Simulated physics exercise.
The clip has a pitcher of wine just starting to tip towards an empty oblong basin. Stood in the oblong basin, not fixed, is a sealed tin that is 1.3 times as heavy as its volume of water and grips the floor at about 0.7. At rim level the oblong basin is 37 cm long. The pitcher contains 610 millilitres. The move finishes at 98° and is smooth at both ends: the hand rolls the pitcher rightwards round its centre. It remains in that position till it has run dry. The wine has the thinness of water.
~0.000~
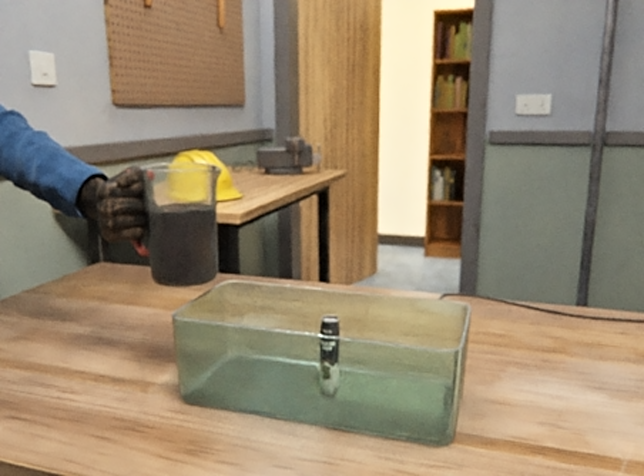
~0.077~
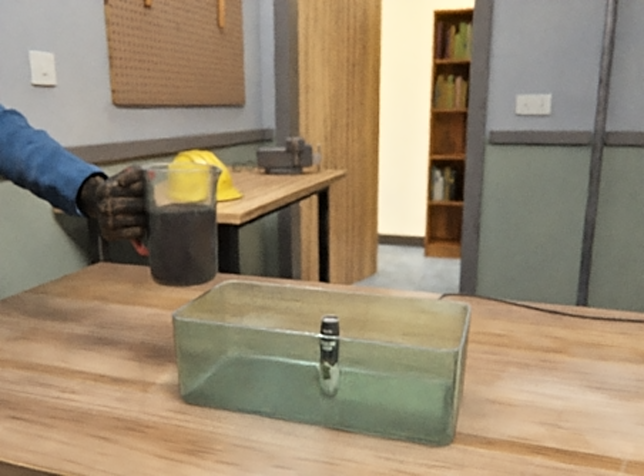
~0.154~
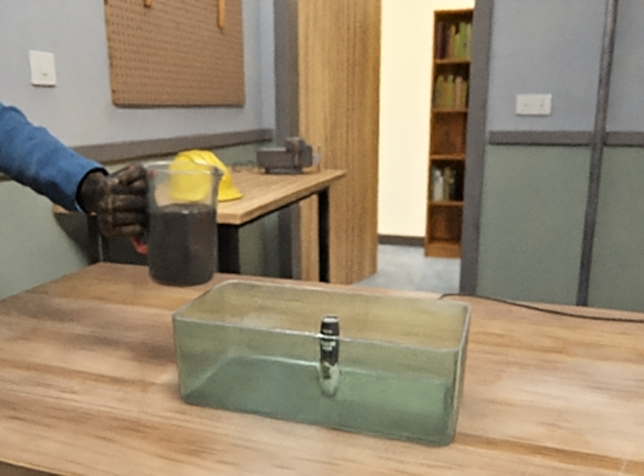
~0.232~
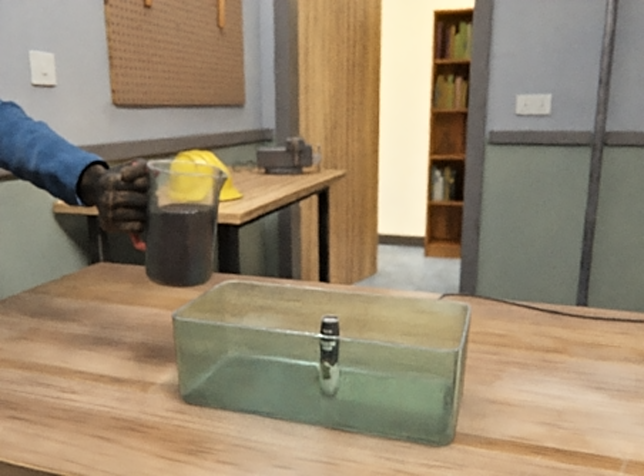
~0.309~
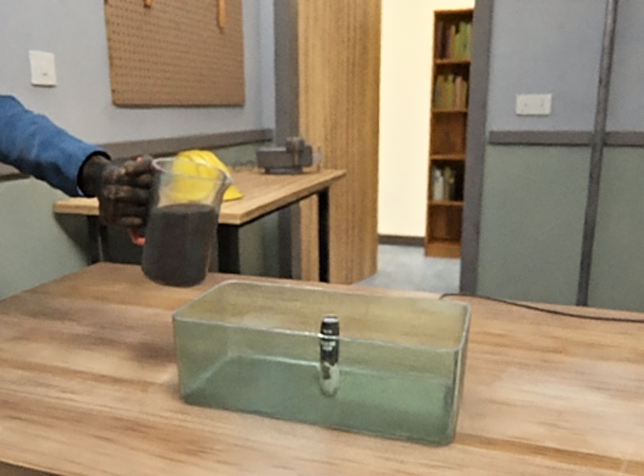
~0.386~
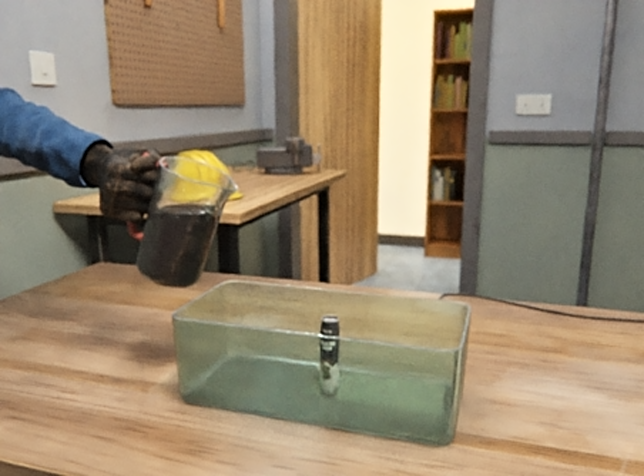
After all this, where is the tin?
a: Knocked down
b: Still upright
Still upright (b).
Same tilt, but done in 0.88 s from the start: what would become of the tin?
The tin stays on its base.
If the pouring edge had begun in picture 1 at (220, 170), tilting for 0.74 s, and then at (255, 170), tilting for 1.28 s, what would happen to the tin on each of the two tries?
Trial 1 - tin stays standing; trial 2 - tin tips.
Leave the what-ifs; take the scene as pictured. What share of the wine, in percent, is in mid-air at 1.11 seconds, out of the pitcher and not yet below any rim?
I'd say some 14 per cent is in the air.
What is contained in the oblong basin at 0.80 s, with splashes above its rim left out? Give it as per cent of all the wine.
0 %, more or less.
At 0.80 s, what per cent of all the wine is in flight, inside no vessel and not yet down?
Roughly 3 percent.
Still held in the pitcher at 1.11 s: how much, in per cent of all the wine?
Near 56 percent, more or less.
Then, 0.80 s in, the tilt is 68° and 97 per cent is still to pour; the tin stands where it began.
Then, 1.11 s in, the tilt is 94° and 56 per cent is still to pour; the tin stands where it began.
Then, 1.43 s in, the tilt is 98° and 14 per cent is still to pour; the tin stands where it began.
Then, 1.78 s in, the tilt is 98° and 2 per cent is still to pour; the tin stands where it began.
Finally, the tin stands where it began.
